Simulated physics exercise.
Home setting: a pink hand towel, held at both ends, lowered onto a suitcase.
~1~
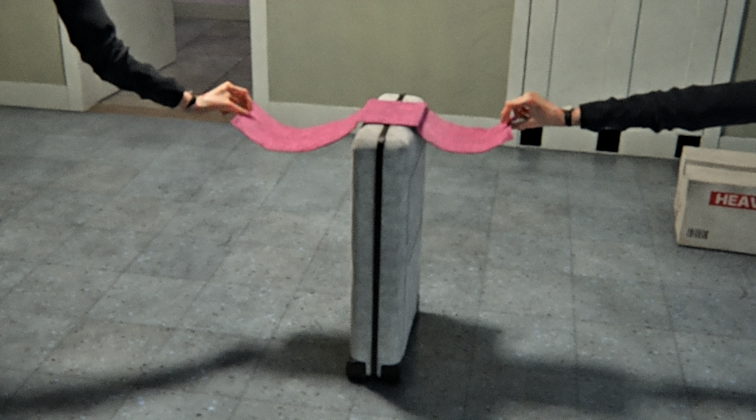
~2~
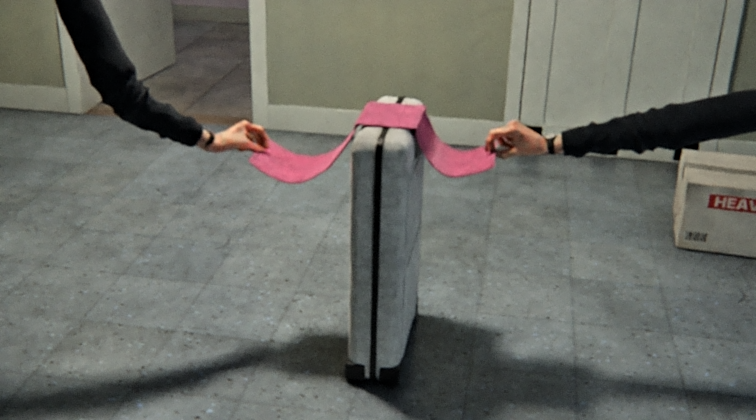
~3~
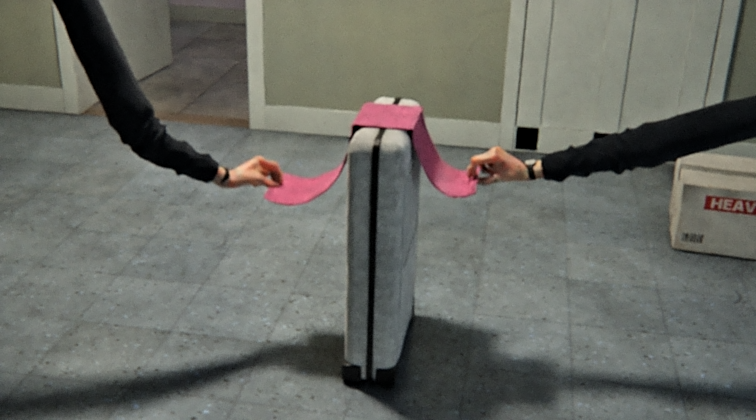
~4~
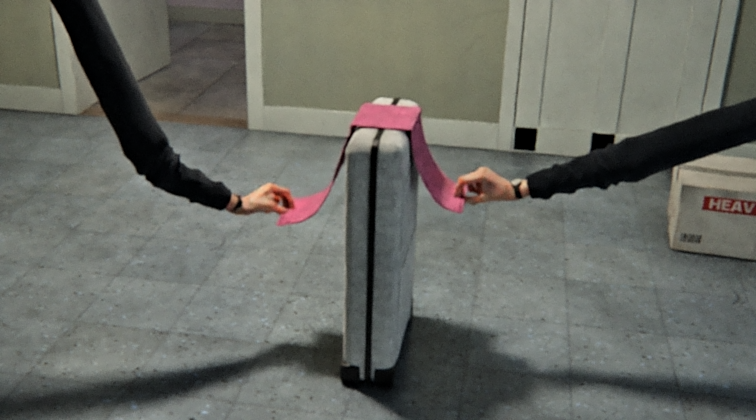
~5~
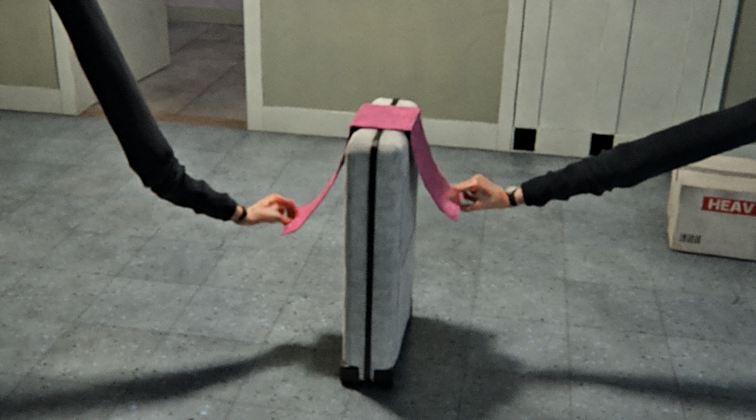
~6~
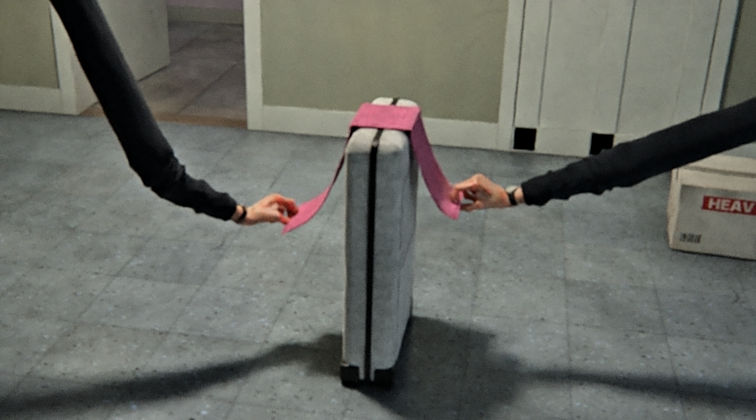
In a home with a grey tiled floor, two hands hold the ends of a pink hand towel draped across the top of an upright pale suitcase. The hands lower the ends and draw them inward until the cloth slopes down both sides, then they barely move.
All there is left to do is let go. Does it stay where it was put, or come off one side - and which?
Most likely it stays draped, as I see it.
Then, 0.16 s later than the last view, hand towel hanging on both sides, left end near (303, 232), right end near (447, 212).
Then, 0.26 s later than the last view, hand towel hanging on both sides, left end near (335, 244), right end near (413, 216).
Then, 0.54 s later than the last view, hand towel hanging on both sides, left end near (354, 248), right end near (411, 216).
Finally, hand towel hanging on both sides, left end near (355, 248), right end near (411, 216). The pink hand towel stays on top.
